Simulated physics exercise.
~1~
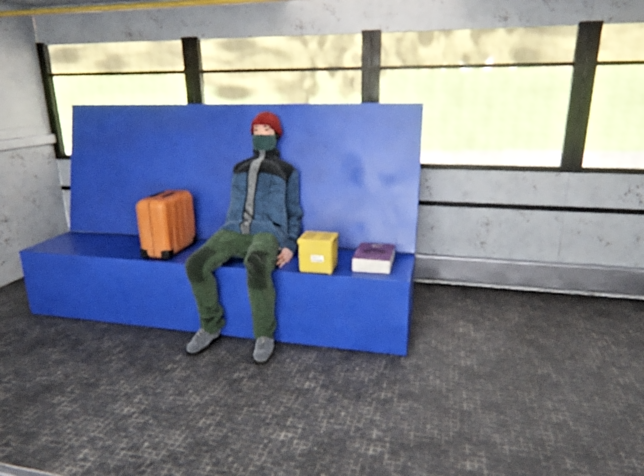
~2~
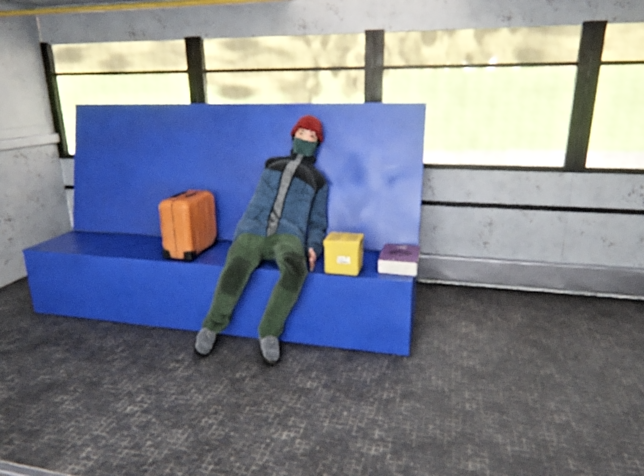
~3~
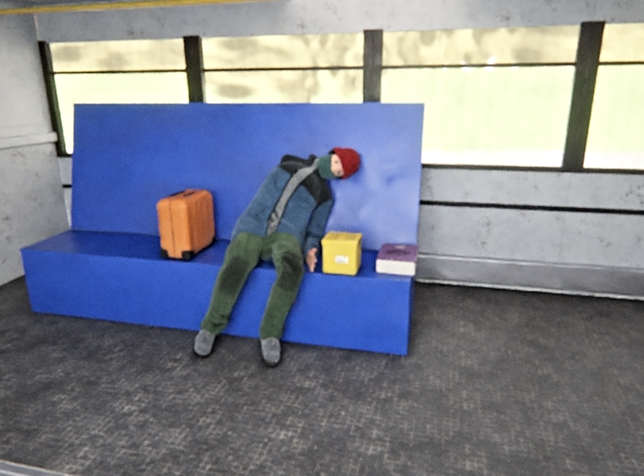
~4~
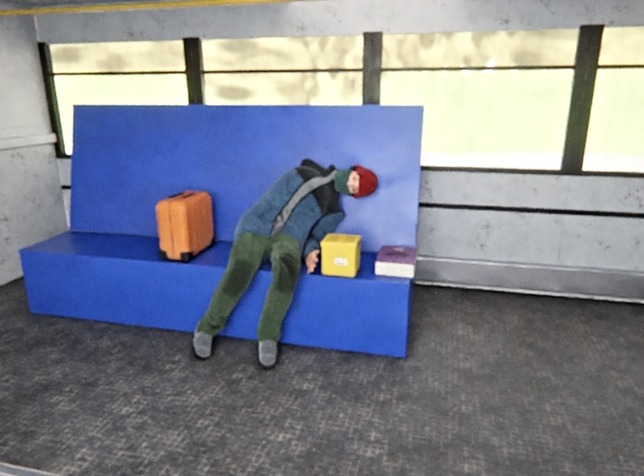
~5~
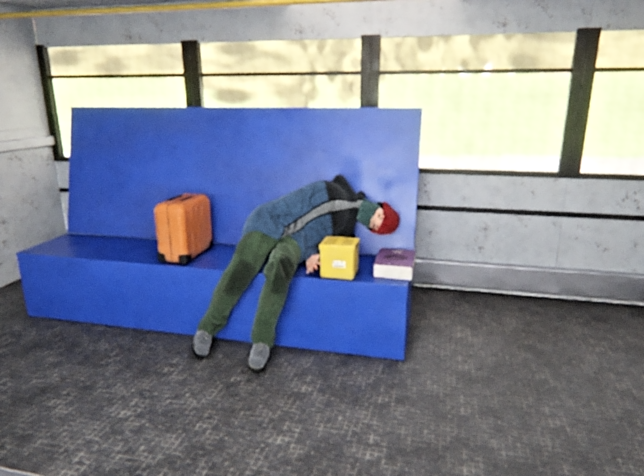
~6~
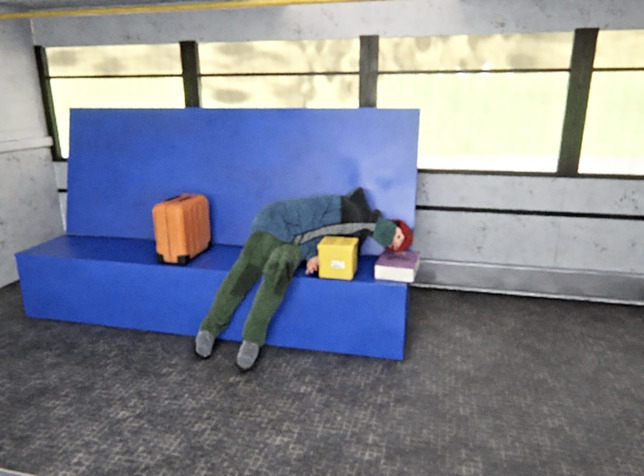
A passenger in a red hat, dark face covering, blue jacket and green trousers sits on a long blue bench inside a tram, seen from the front by a slightly swaying camera. An orange case stands upright to the left, with a yellow tub and a flat purple and white folder to the right. The passenger and the luggage shift right along the seat. Then the luggage stays put while the passenger tips sideways to the right, bending lower behind the tub. At the end the passenger lies slumped over, head down by the folder, hips still on the seat, and everything remains on the bench.
